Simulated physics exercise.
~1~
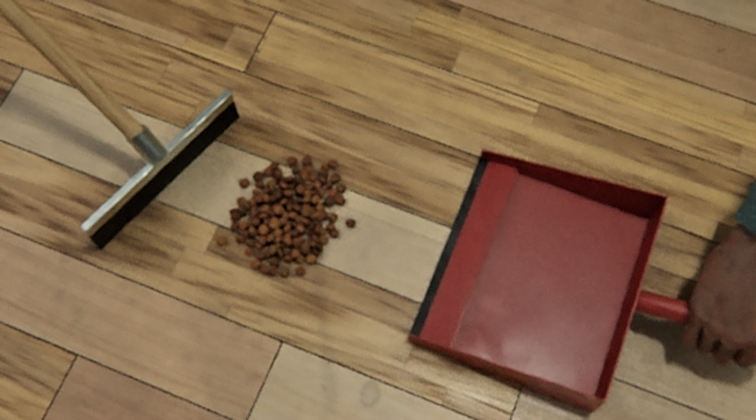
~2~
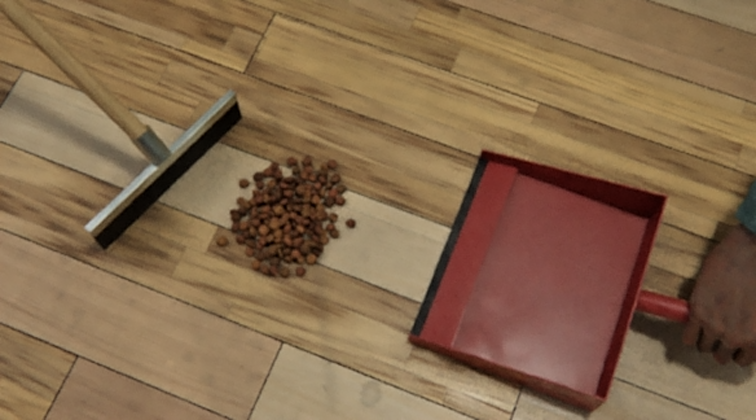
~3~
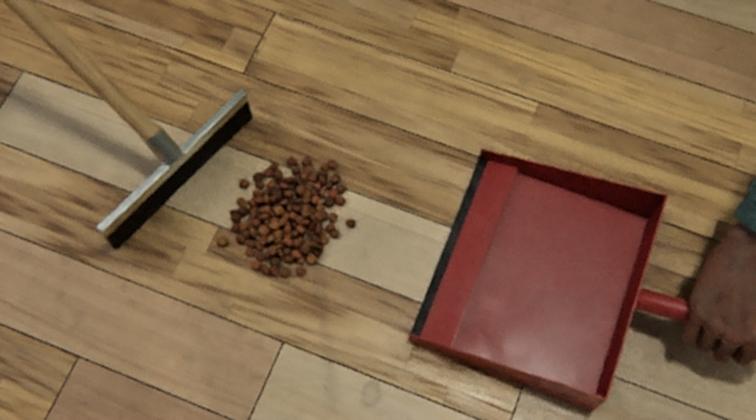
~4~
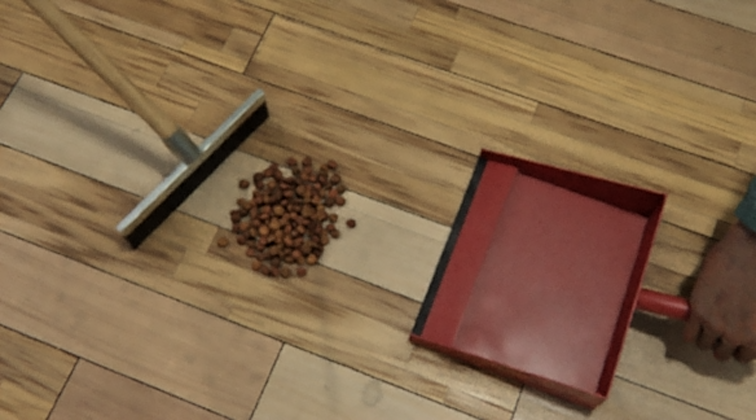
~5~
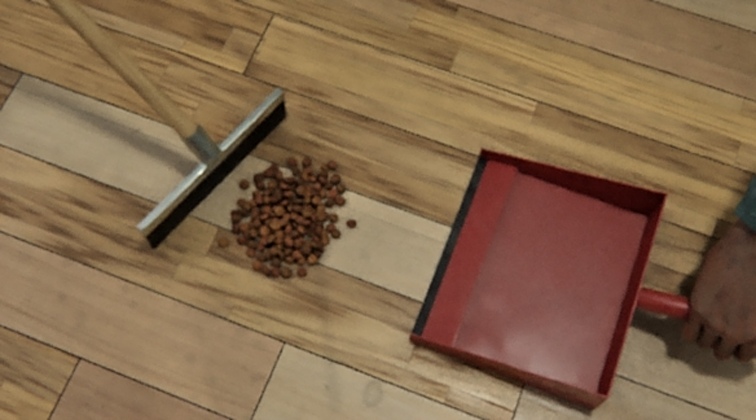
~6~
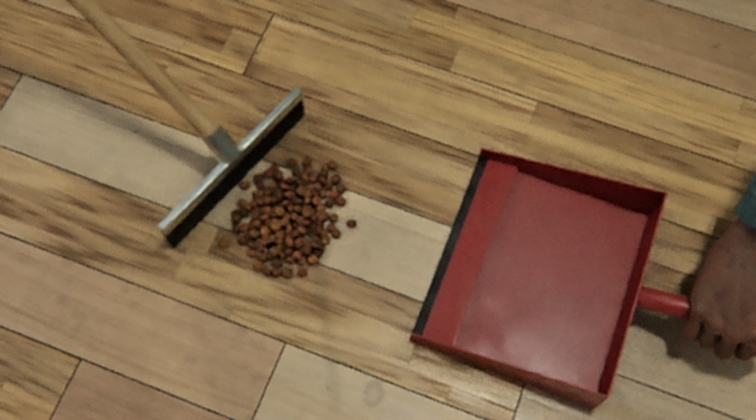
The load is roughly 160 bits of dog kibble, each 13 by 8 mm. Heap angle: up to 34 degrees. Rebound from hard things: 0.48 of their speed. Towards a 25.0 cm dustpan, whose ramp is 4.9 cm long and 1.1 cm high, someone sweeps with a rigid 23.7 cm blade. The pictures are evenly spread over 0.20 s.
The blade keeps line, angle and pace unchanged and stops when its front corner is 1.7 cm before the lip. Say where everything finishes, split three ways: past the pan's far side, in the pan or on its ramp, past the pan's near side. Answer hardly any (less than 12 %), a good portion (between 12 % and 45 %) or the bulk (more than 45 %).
Far side: Hardly any; pan: Hardly any; near side: Hardly any.
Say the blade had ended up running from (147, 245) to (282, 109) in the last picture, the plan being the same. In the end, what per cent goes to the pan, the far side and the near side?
Final per cent - pan 5, far 0, near 10.
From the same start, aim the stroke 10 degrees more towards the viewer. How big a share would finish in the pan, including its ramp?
I'd expect close to 0 percent.
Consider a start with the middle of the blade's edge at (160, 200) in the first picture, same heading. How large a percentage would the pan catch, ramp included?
Estimate: ~ 0 %.
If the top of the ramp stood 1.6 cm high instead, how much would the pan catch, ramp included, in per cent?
0 %.
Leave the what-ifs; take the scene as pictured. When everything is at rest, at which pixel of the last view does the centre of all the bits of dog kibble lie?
Roughly pixel (383, 245).
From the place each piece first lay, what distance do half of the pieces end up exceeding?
Median: Approx. 12 cm.
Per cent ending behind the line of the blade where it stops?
Estimate: Near 35 %.
Then, 0.21 s after the last picture, middle of the blade 16 cm from the lip; 0 % over the lip, far side 0 %, near side 0 %.
Then, 0.33 s after the last picture, middle of the blade 9 cm from the lip; 0 % over the lip, far side 0 %, near side 0 %.
Then, 0.61 s after the last picture, middle of the blade 5 cm from the lip; 0 % over the lip, far side 0 %, near side 0 %.
In the end, far side 0 %, pan 0 %, near side 0 %, in front of the lip or behind the blade 100 %.
